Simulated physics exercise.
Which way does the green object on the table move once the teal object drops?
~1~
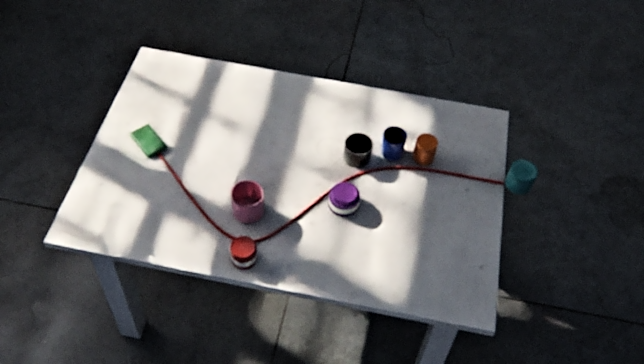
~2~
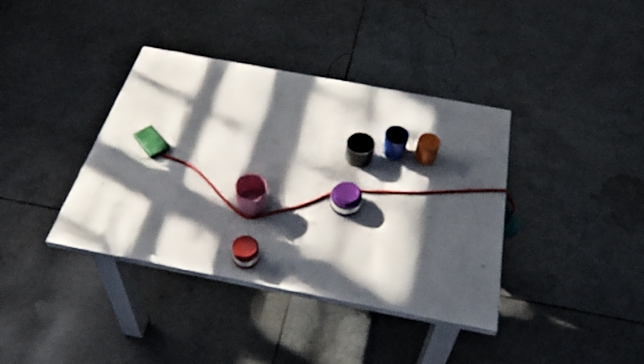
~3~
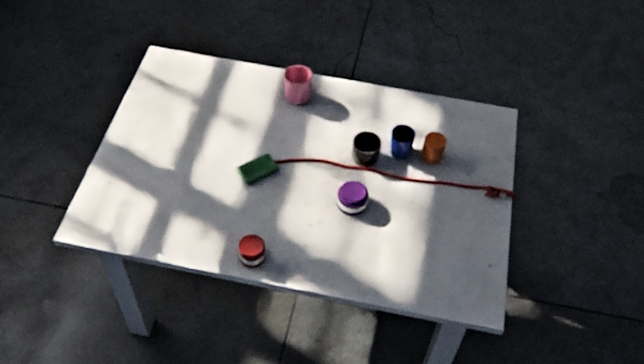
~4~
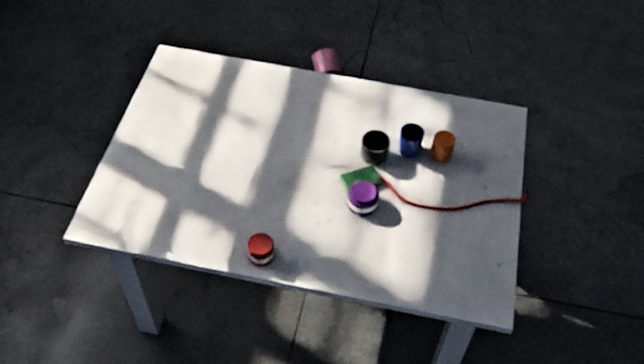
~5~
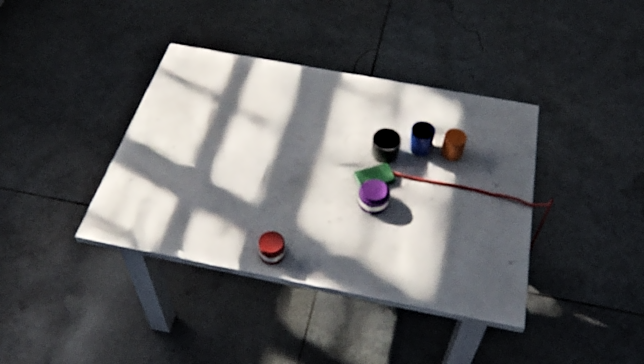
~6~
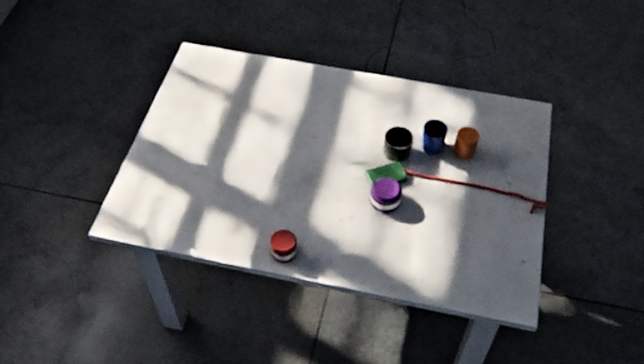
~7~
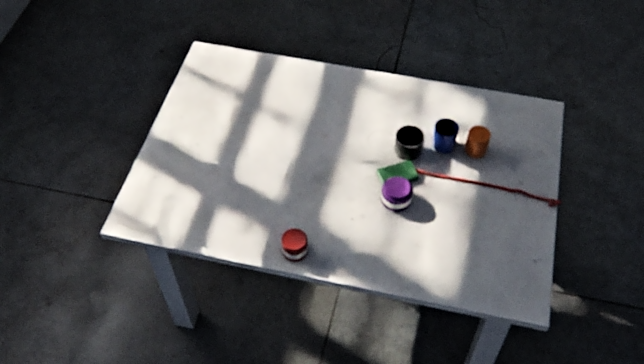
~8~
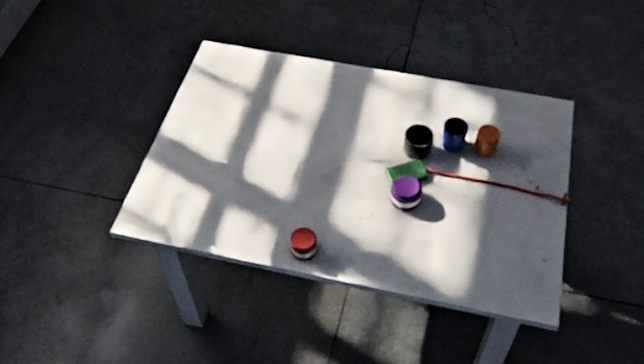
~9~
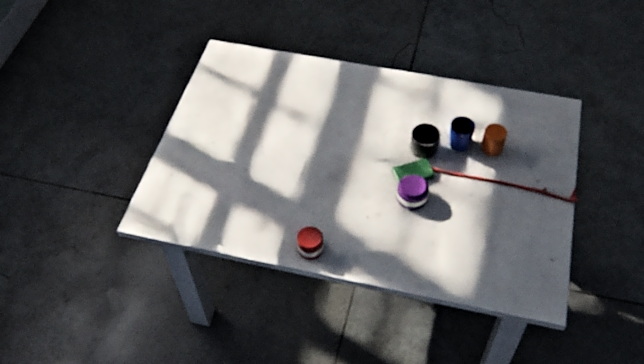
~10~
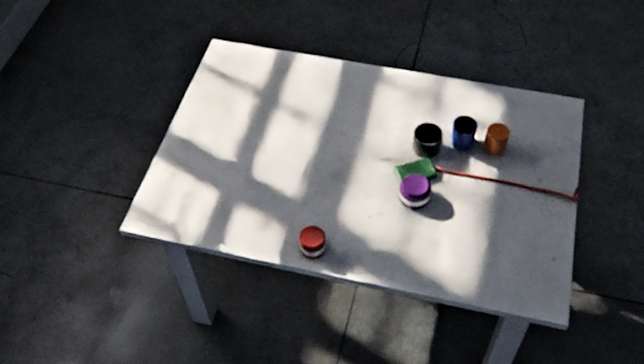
It slides to the right across the table, ending up beside the purple jar.
In the video, a teal object drops off the right side of a white table, and the red cable tied to it drags a green object rightward. A pink mug slides back and falls off the far edge, and the green object stops by the purple jar.
